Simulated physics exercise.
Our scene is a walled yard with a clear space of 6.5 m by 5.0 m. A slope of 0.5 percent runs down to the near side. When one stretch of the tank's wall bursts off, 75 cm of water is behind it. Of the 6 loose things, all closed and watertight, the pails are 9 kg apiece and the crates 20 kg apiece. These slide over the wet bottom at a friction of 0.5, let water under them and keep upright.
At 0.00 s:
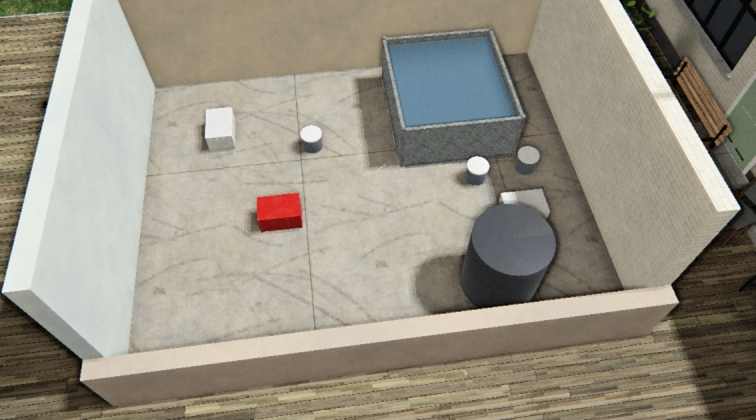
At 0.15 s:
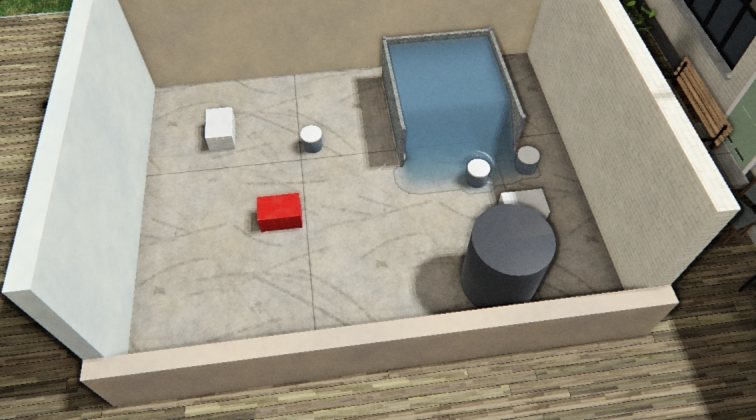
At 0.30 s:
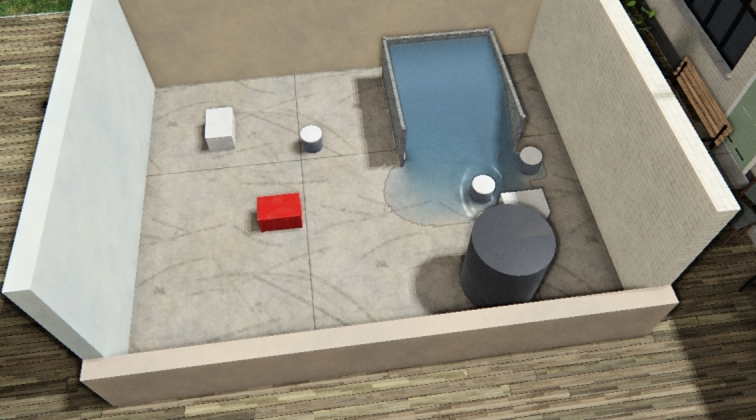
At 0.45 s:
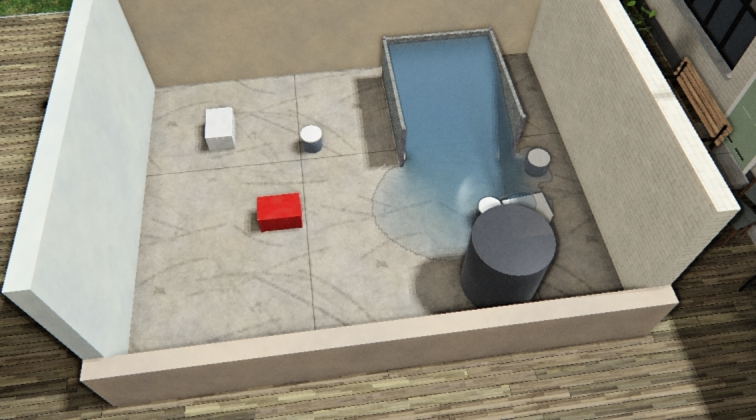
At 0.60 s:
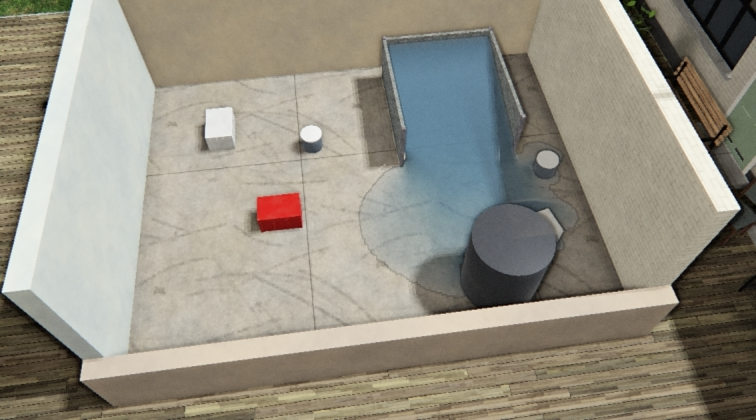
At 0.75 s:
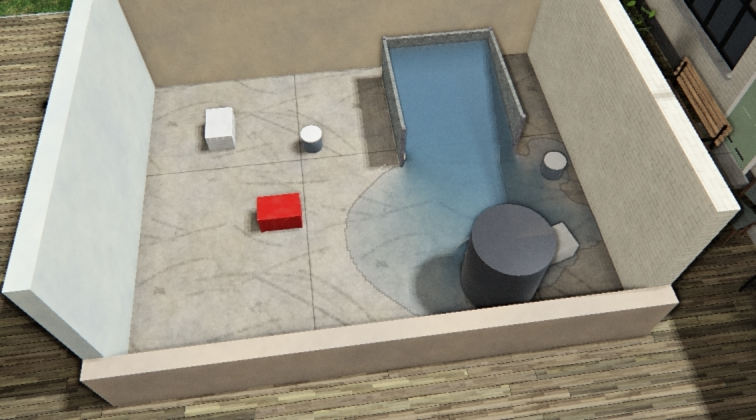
Water pours from the tank's open near side and spreads, pushing two pails and a white crate.
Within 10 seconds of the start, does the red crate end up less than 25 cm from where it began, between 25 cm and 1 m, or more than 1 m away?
The red crate ends up between 25 cm and 1 m away.
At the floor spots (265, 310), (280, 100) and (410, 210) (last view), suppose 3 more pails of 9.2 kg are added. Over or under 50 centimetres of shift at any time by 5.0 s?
Going through them in the order asked, they come out clear of the mark, shy of the mark and clear of the mark.
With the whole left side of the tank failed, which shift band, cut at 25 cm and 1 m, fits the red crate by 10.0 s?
What happens next is that the red crate gets swept a long way.
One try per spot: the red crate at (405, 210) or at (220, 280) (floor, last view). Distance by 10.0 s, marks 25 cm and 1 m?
From the first spot it goes a long way, and from the second it goes a long way.
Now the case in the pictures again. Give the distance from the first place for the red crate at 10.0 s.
Some 60 cm, give or take.
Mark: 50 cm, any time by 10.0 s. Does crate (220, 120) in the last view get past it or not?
Verdict: Crossed the line.
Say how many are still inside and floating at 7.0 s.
My tally comes to 1.
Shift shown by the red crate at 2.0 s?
Some 0 cm from the start.
After 2.0 s the red crate is near (278, 206), 0.0 m from its start, aground; 2 afloat.
After 4.5 s the red crate is near (274, 204), 0.1 m from its start, aground; 2 afloat.
After 7.0 s the red crate is near (253, 193), 0.4 m from its start, aground; 1 afloat.
After 10.0 s the red crate is near (242, 187), 0.6 m from its start, afloat; 2 afloat.
